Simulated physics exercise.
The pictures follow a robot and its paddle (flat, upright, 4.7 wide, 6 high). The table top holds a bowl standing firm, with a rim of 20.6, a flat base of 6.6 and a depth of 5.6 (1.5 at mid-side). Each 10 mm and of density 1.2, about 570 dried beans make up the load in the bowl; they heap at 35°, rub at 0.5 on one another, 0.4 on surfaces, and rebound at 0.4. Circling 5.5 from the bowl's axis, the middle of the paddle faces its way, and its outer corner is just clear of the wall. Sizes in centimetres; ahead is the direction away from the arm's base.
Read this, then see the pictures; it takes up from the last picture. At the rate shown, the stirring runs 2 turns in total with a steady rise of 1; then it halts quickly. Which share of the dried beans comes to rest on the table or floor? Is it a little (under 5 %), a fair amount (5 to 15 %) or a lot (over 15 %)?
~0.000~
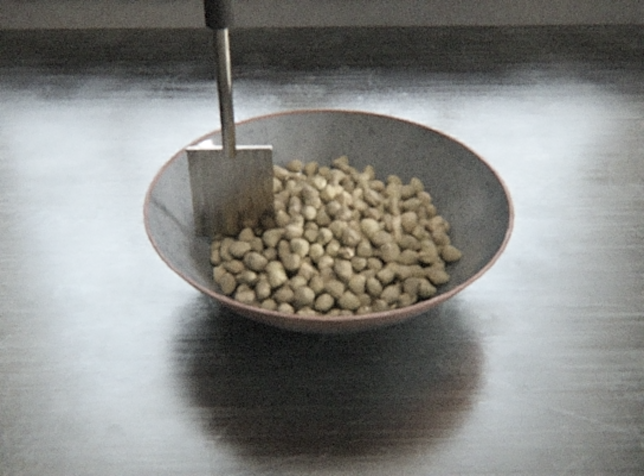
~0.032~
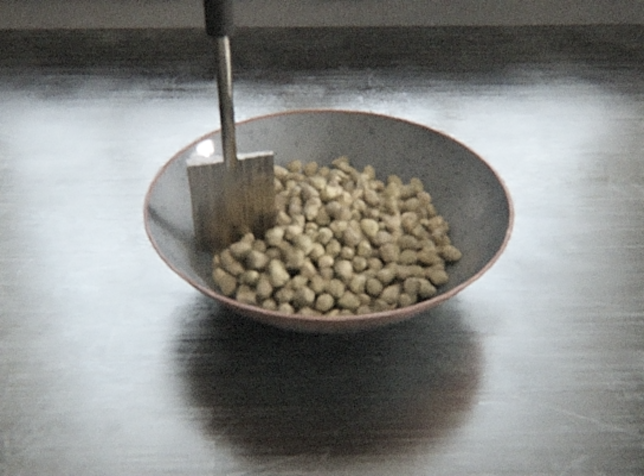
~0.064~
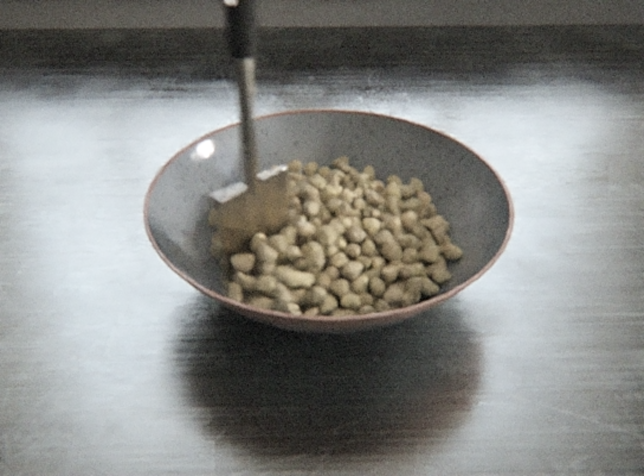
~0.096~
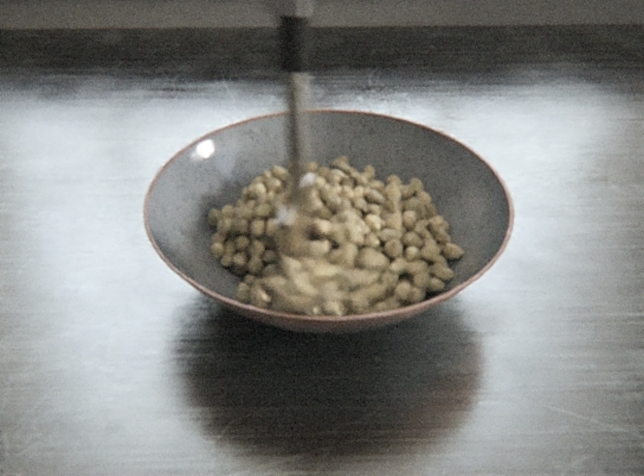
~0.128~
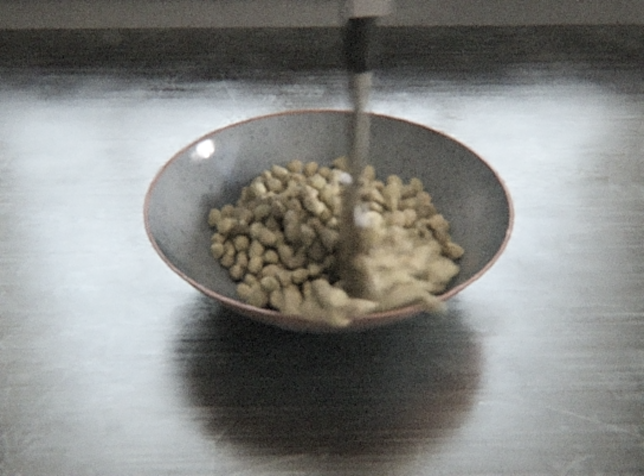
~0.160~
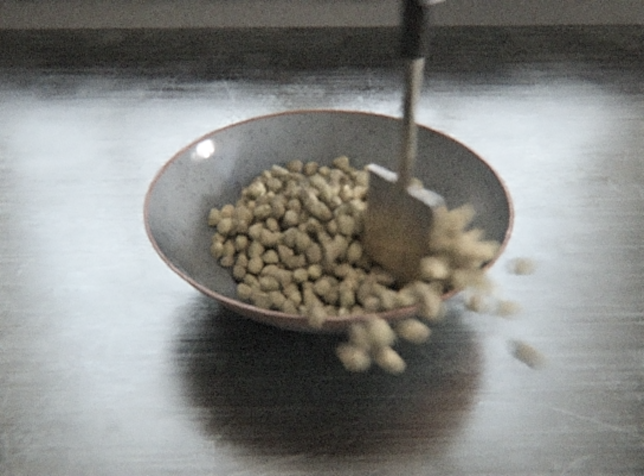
A lot, over 15 %.
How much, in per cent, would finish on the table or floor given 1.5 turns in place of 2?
Then about 25 per cent.
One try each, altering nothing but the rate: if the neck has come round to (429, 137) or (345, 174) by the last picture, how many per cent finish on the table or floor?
First try: Around 35 %; second try: Around 20 %.
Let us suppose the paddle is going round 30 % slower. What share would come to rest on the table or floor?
15 %.
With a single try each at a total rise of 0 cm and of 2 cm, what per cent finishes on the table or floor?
I'd reckon around 45 and 20 per cent.
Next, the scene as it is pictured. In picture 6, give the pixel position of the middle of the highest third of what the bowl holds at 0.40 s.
Look near (273, 228) for its middle.
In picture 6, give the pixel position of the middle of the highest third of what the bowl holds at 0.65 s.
Centre estimate: (346, 229).
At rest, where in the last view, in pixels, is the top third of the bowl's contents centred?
Close to (340, 231).
After 0.40 s, 359° round, highest piece 10 above the table; 468 in the bowl, 67 on the table or floor, 35 in flight or on the tool.
After 0.65 s, 227° round, highest piece 7 above the table; 432 in the bowl, 136 on the table or floor, 2 in flight or on the tool.
After 0.97 s, 0° round, highest piece 4 above the table; 429 in the bowl, 141 on the table or floor.
After 1.67 s, 0° round, highest piece 4 above the table; 429 in the bowl, 141 on the table or floor.
In the end, 429 in the bowl, 141 on the table or floor. That is 25 % on the table or floor.
